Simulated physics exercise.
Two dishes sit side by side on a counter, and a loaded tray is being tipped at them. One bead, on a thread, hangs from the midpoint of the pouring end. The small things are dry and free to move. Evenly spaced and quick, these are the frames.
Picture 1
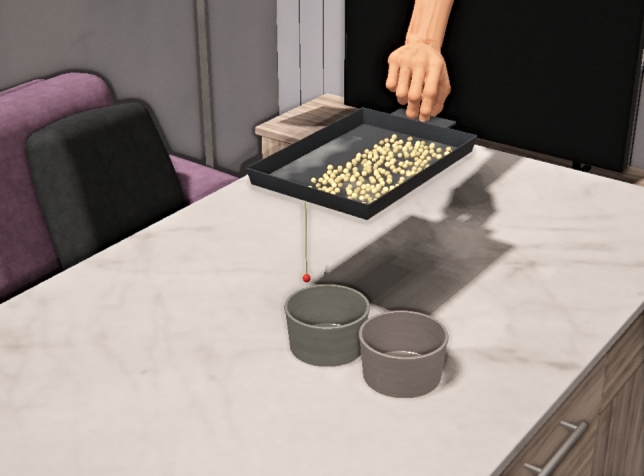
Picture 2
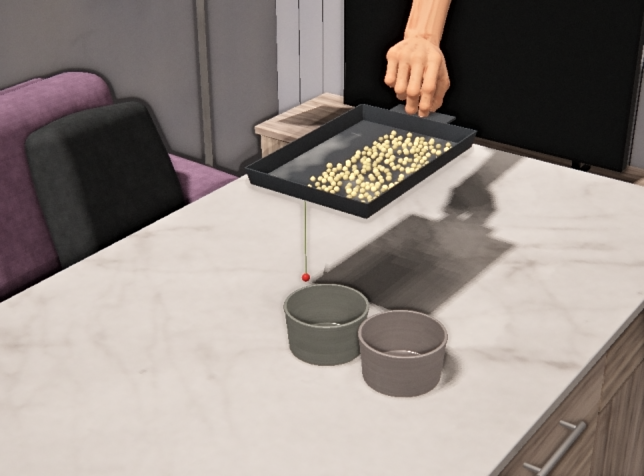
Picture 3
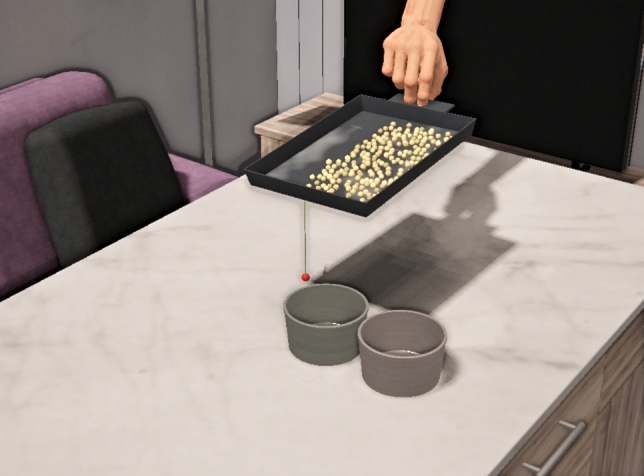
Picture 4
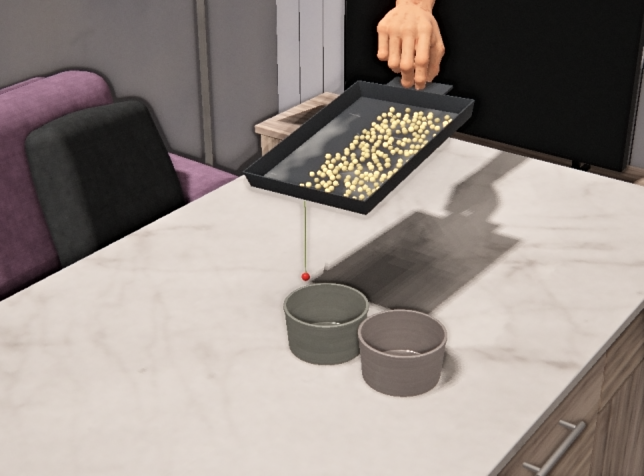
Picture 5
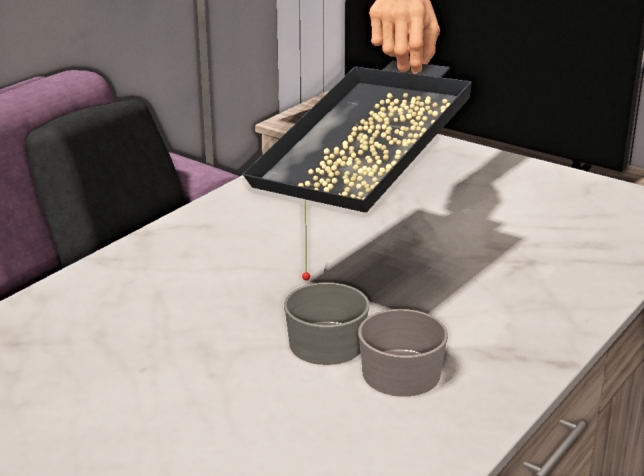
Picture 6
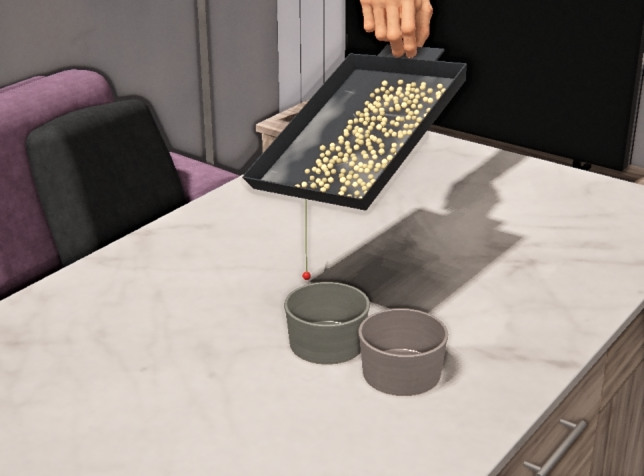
On a marble counter, a hand raises one end of a tray of soya beans above two dishes.
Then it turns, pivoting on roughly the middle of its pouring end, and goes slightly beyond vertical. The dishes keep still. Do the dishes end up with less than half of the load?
Yes, they get under half.
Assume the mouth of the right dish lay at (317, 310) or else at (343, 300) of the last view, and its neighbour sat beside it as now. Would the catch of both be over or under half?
In order, they'd catch a major share, and next a major share.
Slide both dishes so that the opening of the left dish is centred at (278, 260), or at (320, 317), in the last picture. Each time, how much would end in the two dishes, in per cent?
Roughly 20% first, roughly 0% second.
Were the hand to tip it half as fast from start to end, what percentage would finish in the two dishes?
That comes out at roughly 0 per cent.
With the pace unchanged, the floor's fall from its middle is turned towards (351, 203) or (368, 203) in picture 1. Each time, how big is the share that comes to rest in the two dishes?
About 70 % and about 60 %.
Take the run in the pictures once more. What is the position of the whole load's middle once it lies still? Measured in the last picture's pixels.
Last view, centre at rest - approx. (233, 322).
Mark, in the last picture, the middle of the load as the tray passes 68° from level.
I'd mark the middle close to (277, 189).
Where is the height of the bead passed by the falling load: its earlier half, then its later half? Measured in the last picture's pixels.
First near (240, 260), later near (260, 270).
Shortly afterwards, tray tipped steeply; the bulk on the tray; a little in the air.
Next, tray tipped past a quarter turn; near half on the tray; only a few in the left dish; near a third outside both; a little in the air.
Some moments later, tray tipped past a quarter turn; only a few in the left dish; all but a few outside both.
In the end, tray tipped past a quarter turn; none at all in the right dish; only a few in the left dish; all but a few outside both.
